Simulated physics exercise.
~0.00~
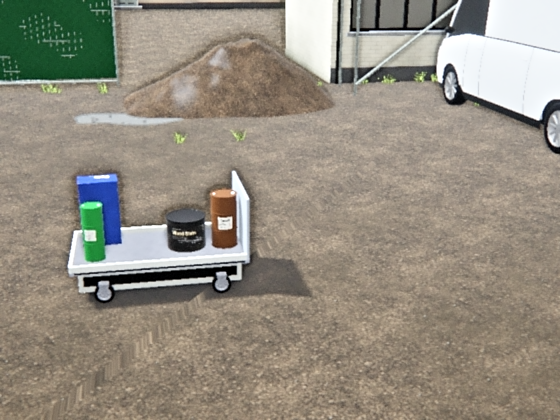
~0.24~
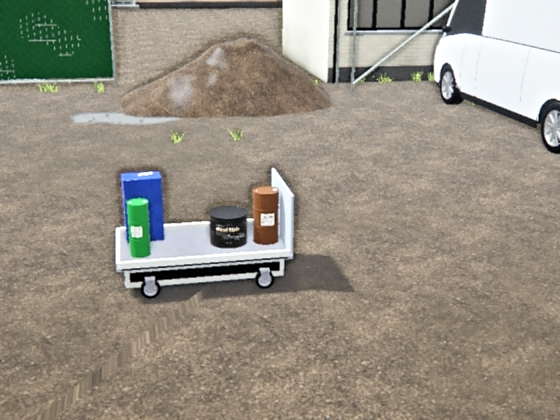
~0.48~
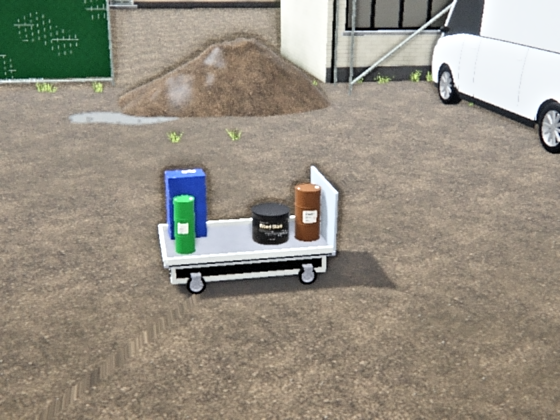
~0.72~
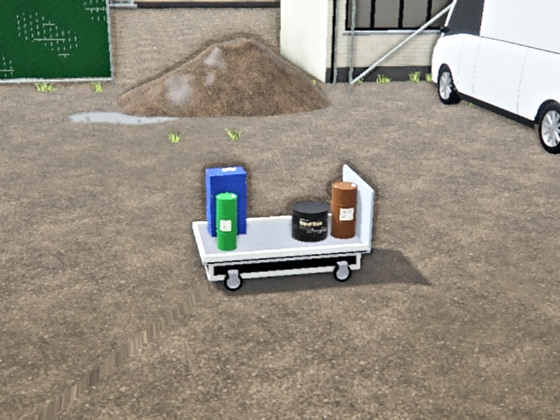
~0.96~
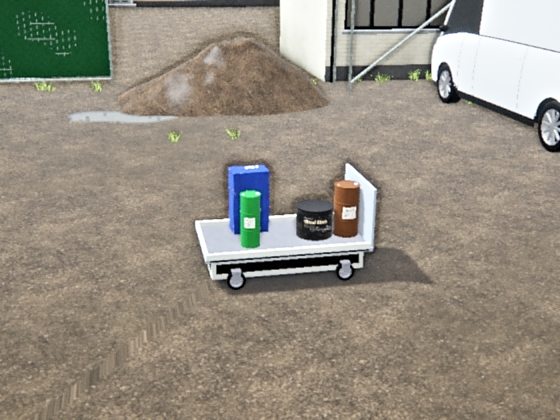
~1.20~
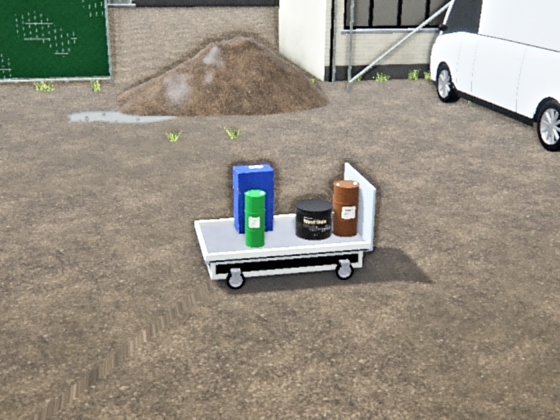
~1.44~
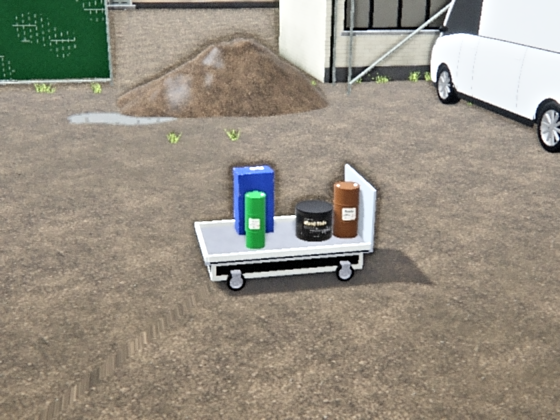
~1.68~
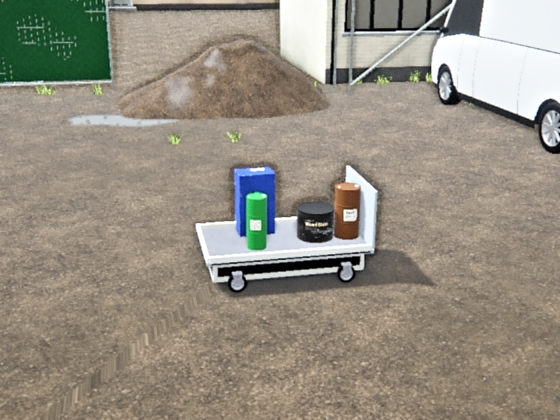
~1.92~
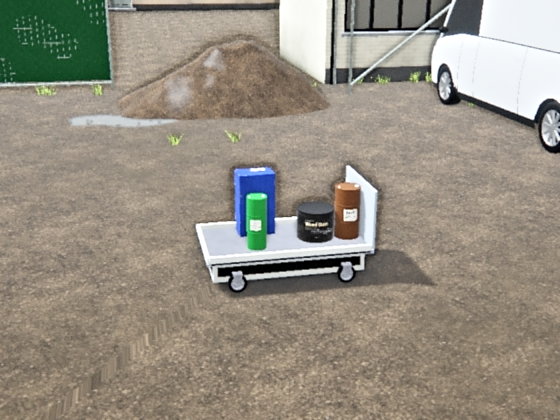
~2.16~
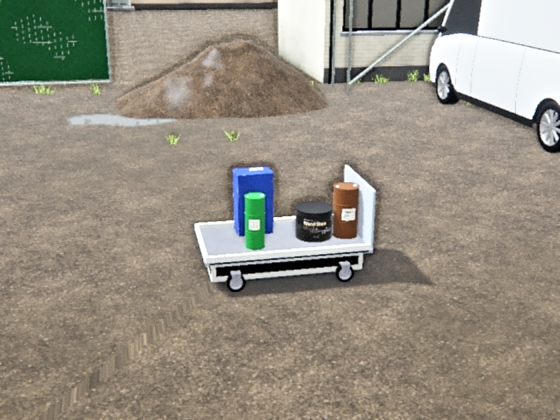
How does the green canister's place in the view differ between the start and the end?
At the start the green canister stands at the left side of the view, and by the end it is much farther right, just left of the middle.
